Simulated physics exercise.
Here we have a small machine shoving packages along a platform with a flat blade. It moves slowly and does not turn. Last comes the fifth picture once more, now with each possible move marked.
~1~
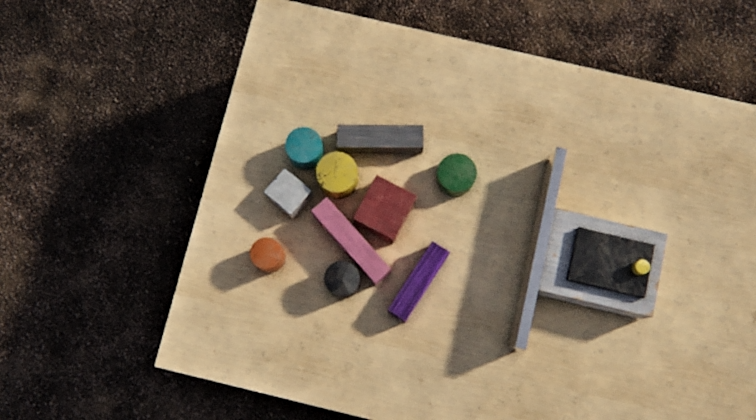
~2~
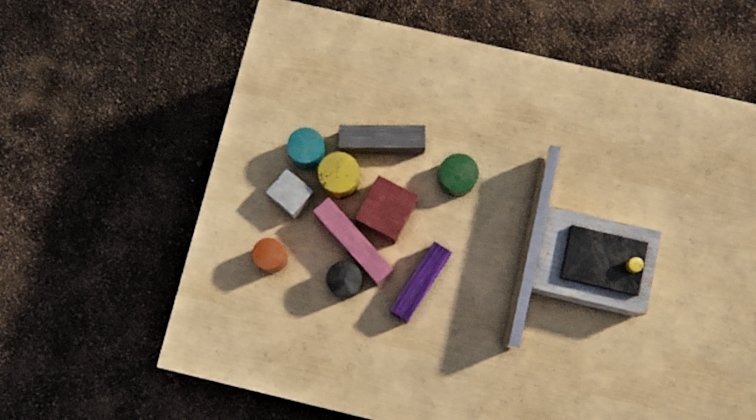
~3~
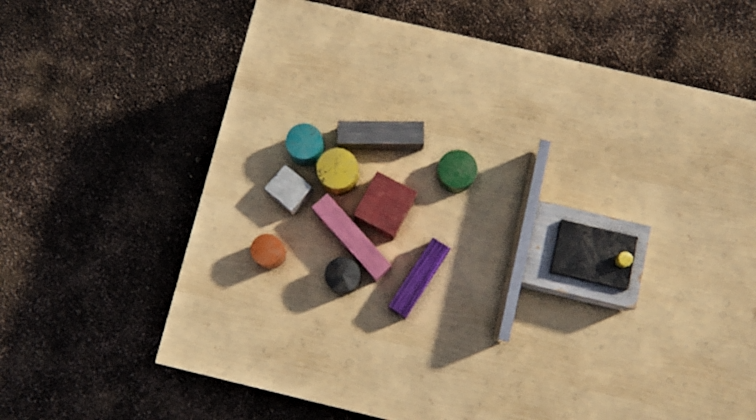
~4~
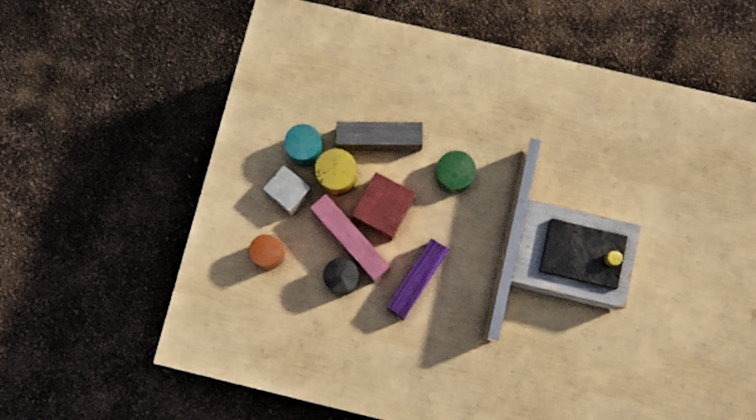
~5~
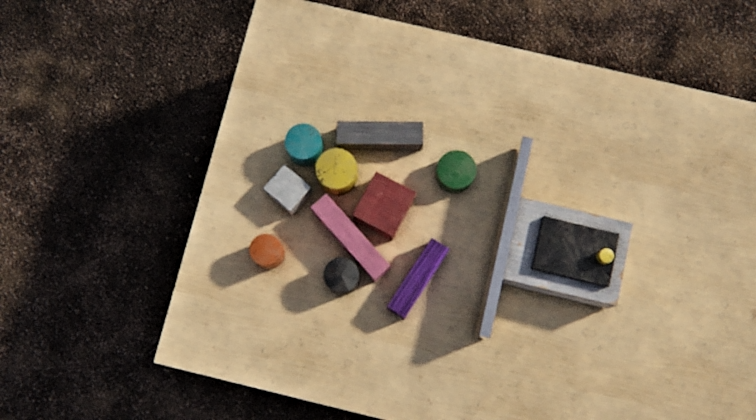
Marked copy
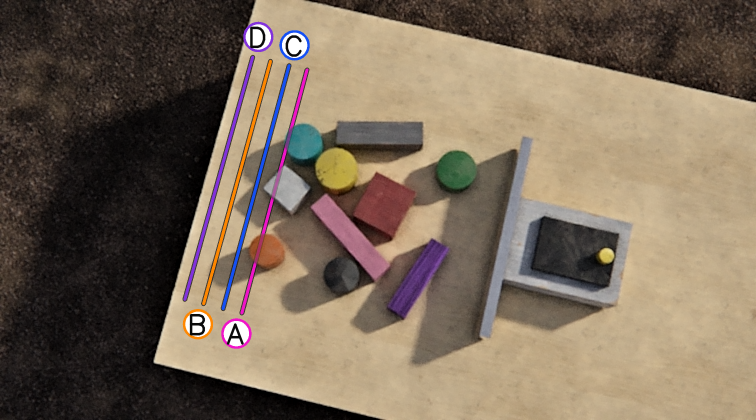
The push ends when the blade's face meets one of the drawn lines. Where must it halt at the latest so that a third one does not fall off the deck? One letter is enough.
A.
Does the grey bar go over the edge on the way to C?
By then, no.
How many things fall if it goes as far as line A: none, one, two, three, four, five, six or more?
In all, two.
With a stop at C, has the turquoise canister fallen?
Yes.
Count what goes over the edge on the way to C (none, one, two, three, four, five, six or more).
In all, five.
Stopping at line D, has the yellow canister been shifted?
Yes.
On the copy, A at (275, 188); B at (238, 180); C at (257, 184); D at (220, 175).
On A. First, robot (485, 230); purple stick (392, 273); green canister (409, 163).
Then, robot (402, 210); white crate (232, 167); turquoise canister (253, 130).
Finally, robot (336, 195); turquoise canister over the edge; white crate over the edge; two fallen.
By contrast, B drops seven; C drops five; D drops eight.
